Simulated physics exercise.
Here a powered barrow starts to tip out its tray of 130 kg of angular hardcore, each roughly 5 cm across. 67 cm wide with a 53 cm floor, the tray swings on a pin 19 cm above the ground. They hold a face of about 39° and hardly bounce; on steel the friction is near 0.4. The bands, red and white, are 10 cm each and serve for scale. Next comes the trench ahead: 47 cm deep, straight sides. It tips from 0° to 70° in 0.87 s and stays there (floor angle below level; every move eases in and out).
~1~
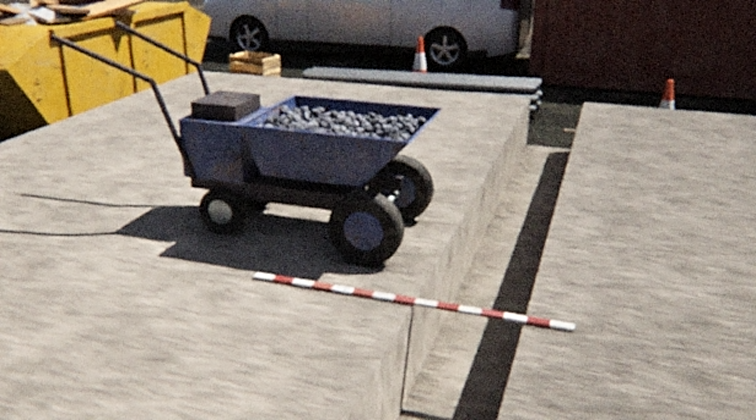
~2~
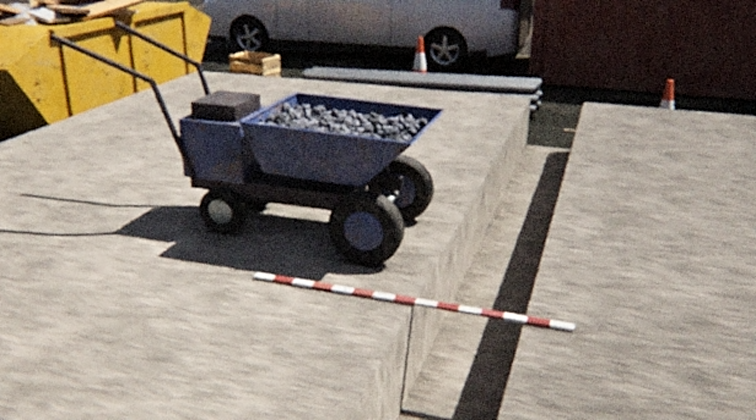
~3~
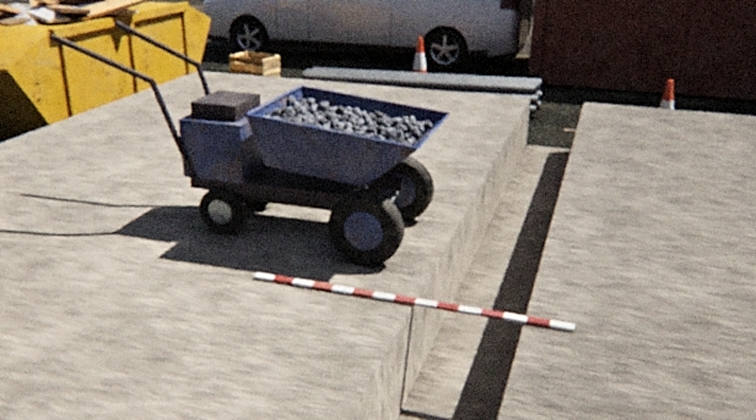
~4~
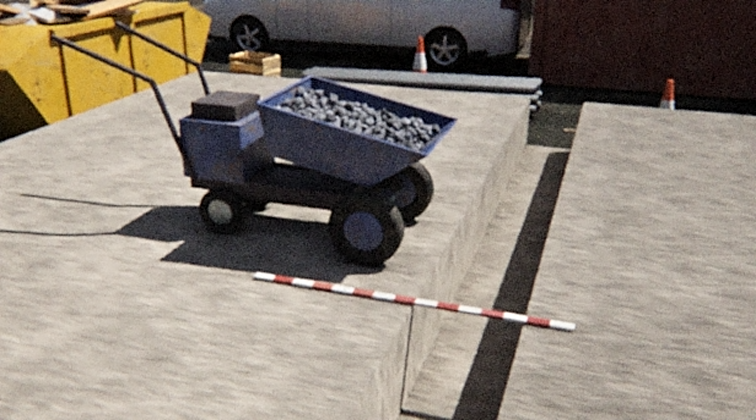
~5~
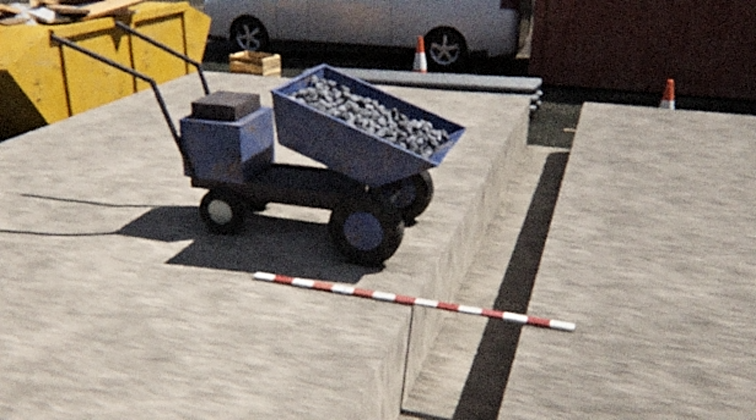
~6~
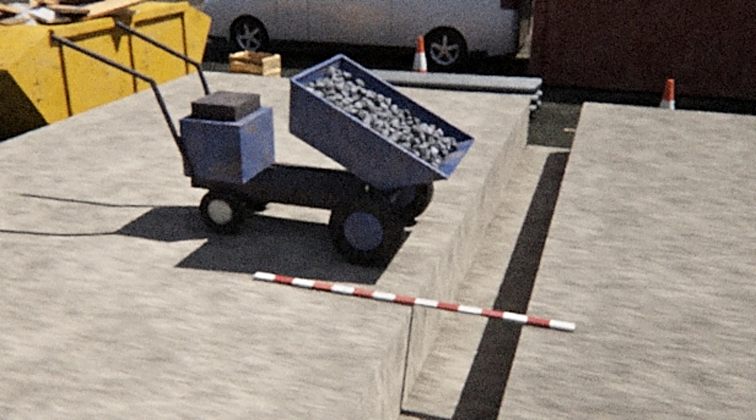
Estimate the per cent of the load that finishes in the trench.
Roughly 93 percent.
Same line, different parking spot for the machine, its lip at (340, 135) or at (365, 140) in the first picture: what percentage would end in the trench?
From the first spot near 75, from the second near 100 per cent.
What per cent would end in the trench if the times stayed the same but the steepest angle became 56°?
Then about 45 per cent.
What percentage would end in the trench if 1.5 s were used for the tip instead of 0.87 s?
It'd be some 100 per cent.
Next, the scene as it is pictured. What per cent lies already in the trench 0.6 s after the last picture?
Close to 35 per cent at that time.
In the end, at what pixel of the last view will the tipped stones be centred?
Roughly (505, 324), I'd say.
Then, 0.3 s after the last picture the floor is at 59°, 100 % in the tray; the foremost stones are at (475, 201).
Then, 0.6 s after the last picture the floor is at 70°, 67 % in the tray, 33 % in the trench; the foremost stones are at (533, 282).
Then, 1.0 s after the last picture the floor is at 70°, 23 % in the tray, 70 % in the trench, 7 % past the trench; the foremost stones are at (623, 277).
Then, 2.9 s after the last picture the floor is at 70°, 0 % in the tray, 93 % in the trench, 7 % past the trench; the foremost stones are at (657, 282).
